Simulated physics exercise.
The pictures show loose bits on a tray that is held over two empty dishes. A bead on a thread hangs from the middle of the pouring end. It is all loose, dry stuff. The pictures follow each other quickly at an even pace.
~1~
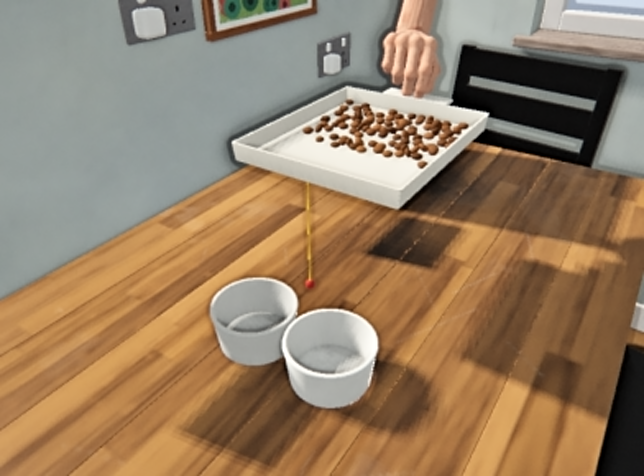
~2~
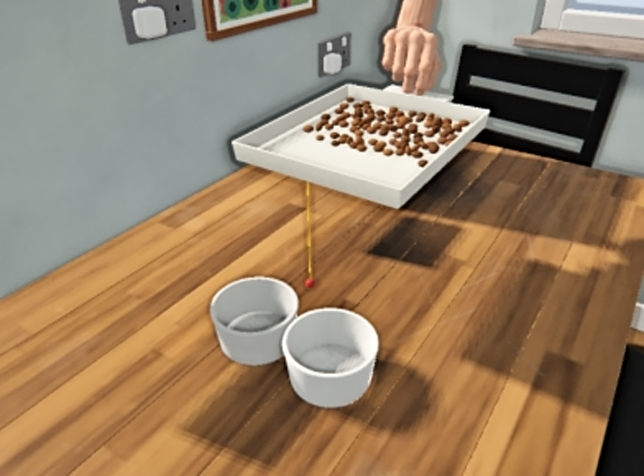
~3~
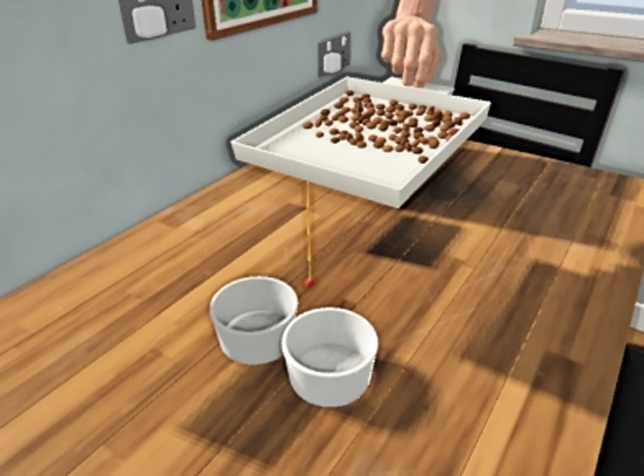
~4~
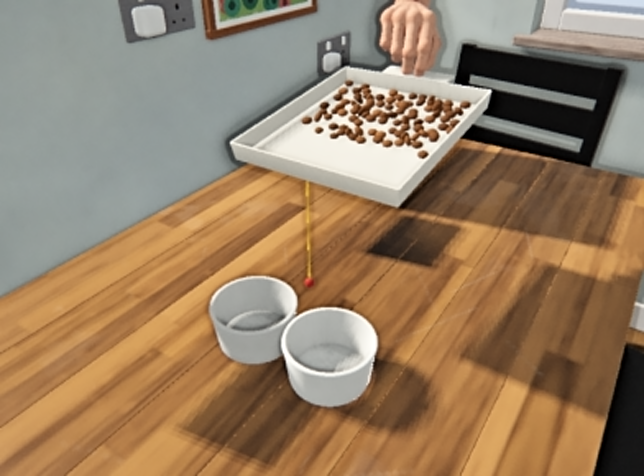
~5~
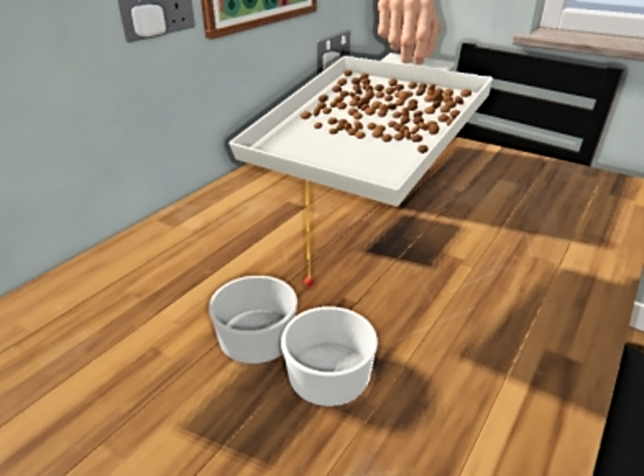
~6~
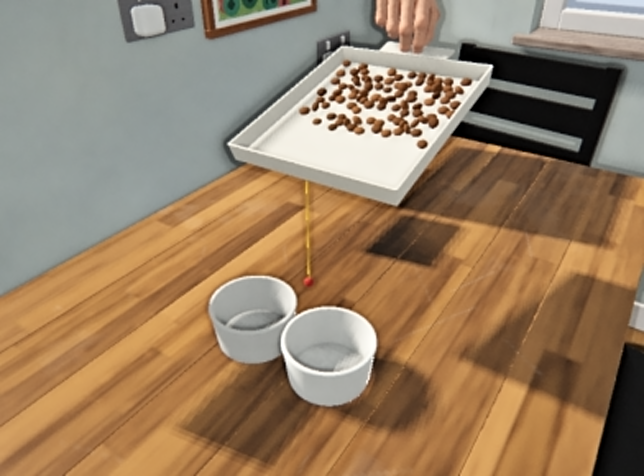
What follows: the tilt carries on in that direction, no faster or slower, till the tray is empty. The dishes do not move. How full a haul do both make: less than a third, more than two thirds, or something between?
Caught overall: More than two thirds.
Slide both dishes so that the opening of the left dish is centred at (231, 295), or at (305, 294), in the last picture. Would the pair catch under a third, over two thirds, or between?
In turn: More than two thirds; below one third.
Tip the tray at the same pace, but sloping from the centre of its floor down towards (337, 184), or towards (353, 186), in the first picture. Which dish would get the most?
First the right dish, then the right one.
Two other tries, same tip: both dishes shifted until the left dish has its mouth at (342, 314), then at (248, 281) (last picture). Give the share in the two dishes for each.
Near 10 % and 60 %.
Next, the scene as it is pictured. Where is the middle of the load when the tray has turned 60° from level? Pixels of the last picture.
At about (302, 158).
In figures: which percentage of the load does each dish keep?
About: Left dish 50, right dish 40 per cent.
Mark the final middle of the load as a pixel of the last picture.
At about (268, 339).
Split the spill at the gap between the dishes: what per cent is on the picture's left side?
It comes to 80 per cent or so.
Soon, tray tipped steeply; nearly all on the tray; a small part in the air.
A while on, tray tipped past a quarter turn; about two thirds on the tray; a small part in the right dish; a stray few in the left dish; a stray few outside both; about a quarter in the air.
Towards the end, tray tipped past a quarter turn; about a third in the right dish; about half in the left dish; about a quarter outside both.
Finally, tray tipped past a quarter turn; about a third in the right dish; about half in the left dish; about a quarter outside both.
